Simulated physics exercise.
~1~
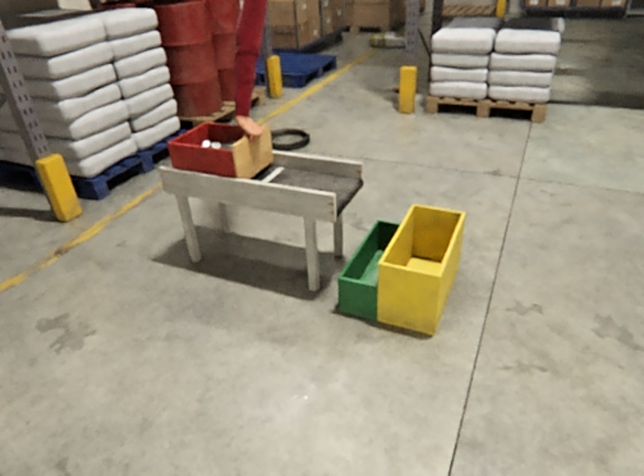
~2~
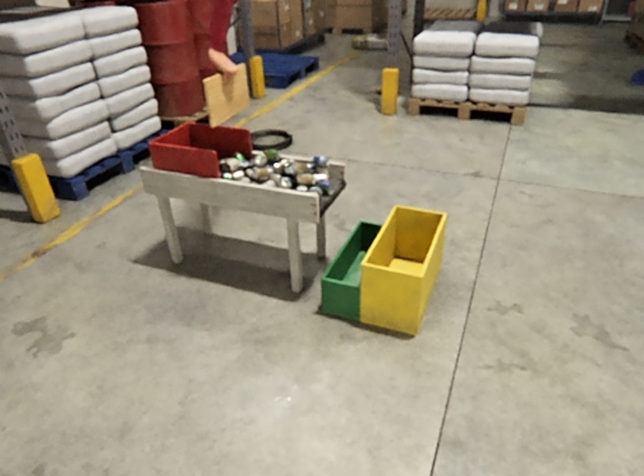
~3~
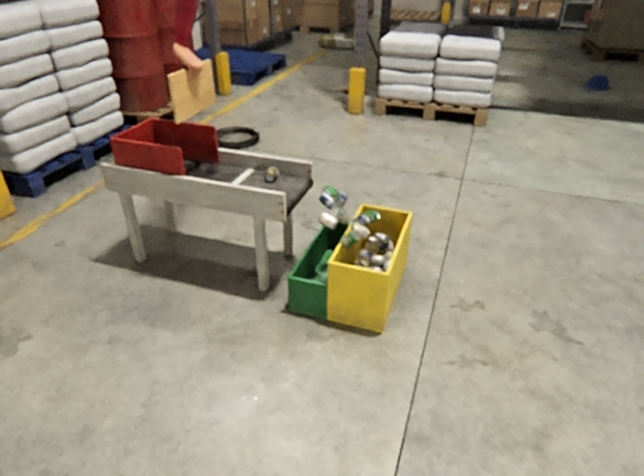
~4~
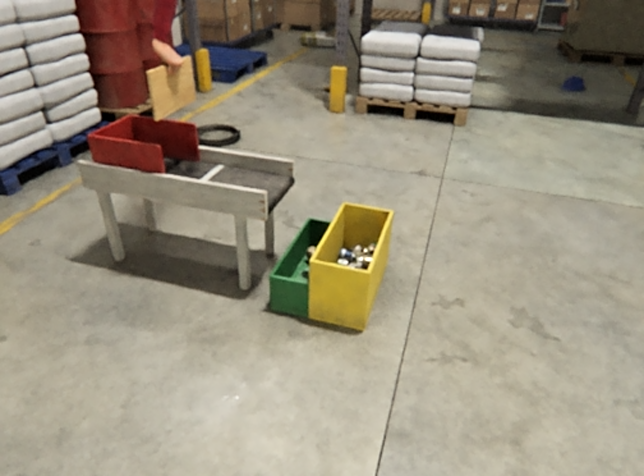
A hand lifting a wooden gate from a red pen, releasing small cans along a belt, most landing in the yellow tote.
